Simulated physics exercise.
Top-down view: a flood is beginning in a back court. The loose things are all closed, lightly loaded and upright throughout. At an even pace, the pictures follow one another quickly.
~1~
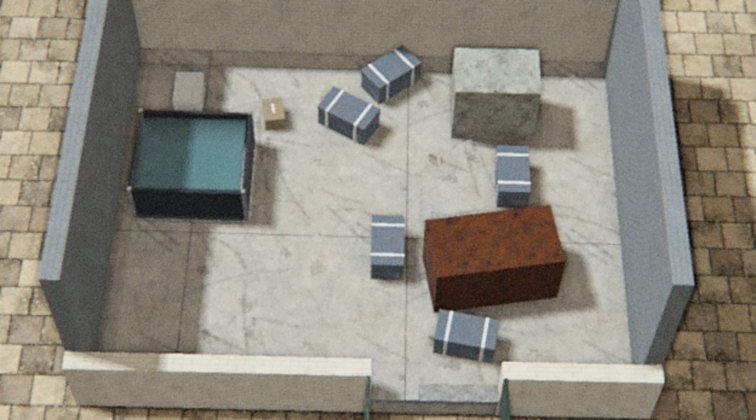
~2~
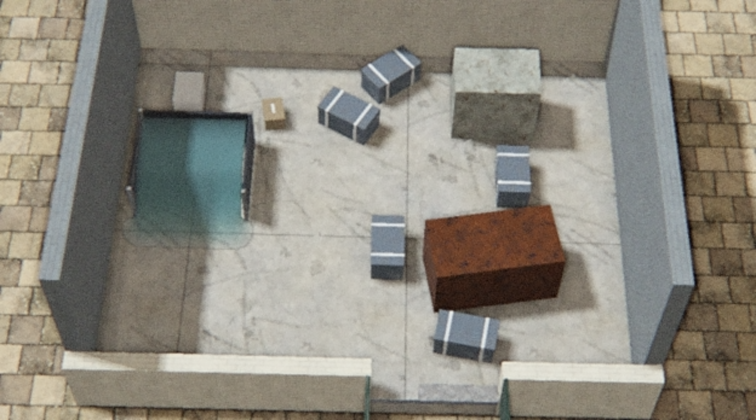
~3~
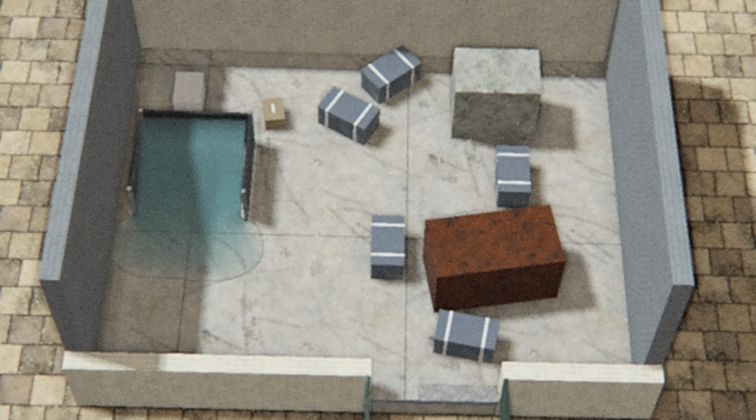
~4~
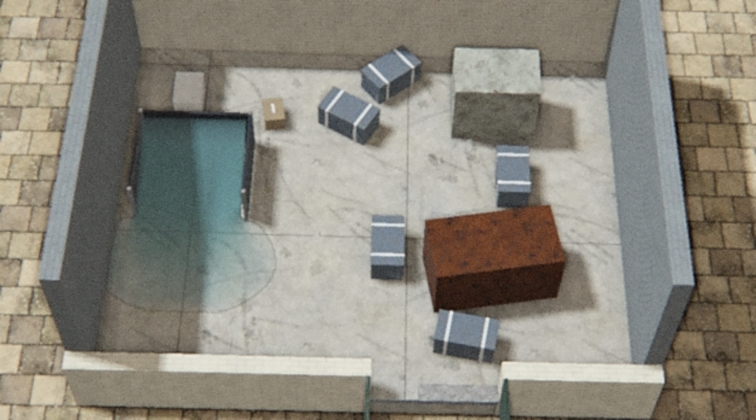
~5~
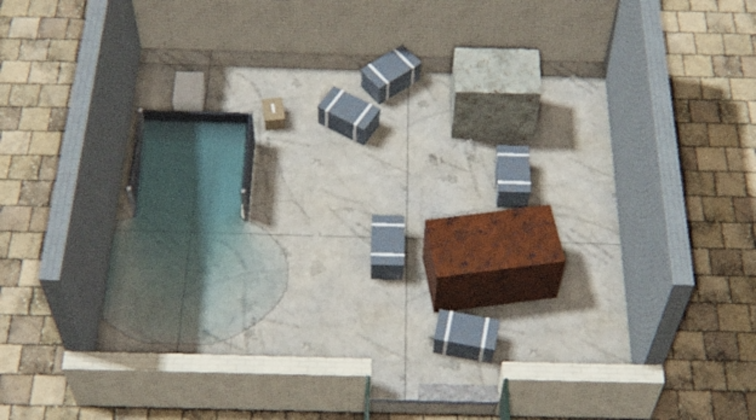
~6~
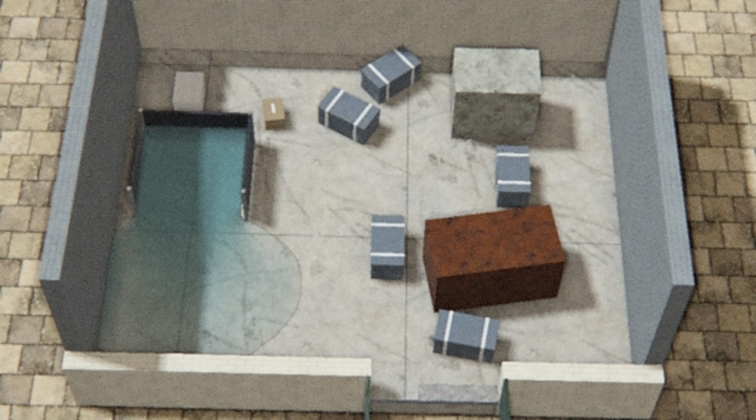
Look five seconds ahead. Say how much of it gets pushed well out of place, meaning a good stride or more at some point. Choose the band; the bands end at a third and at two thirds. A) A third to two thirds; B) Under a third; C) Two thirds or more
Answer: B.
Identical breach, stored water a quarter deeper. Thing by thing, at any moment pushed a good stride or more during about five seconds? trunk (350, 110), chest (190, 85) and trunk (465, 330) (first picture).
First: Falls short; second: Falls short; third: Goes past it.
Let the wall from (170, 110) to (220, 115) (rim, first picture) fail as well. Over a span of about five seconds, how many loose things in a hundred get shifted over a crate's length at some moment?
My estimate is some 30 per cent of them.
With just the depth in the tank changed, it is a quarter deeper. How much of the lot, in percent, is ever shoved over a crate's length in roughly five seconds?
I get 30 percent.
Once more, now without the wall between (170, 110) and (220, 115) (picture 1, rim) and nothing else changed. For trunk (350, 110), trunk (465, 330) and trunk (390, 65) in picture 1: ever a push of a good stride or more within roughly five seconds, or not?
Results in order: Stayed within it / stayed within it / moved that far.
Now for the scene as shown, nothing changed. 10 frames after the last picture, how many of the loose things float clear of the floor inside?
Number: 0.
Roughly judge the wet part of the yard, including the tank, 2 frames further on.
20 %, give or take.
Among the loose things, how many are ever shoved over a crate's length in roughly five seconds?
It adds up to 0.
A moment on, 0 of 7 are well off their spots; 0 afloat.
Next, 0 of 7 are well off their spots; 0 afloat.
Later, 0 of 7 are well off their spots; 0 afloat.
In the end, 0 of 7 are well off their spots, and 0 have been at some point; 0 afloat.
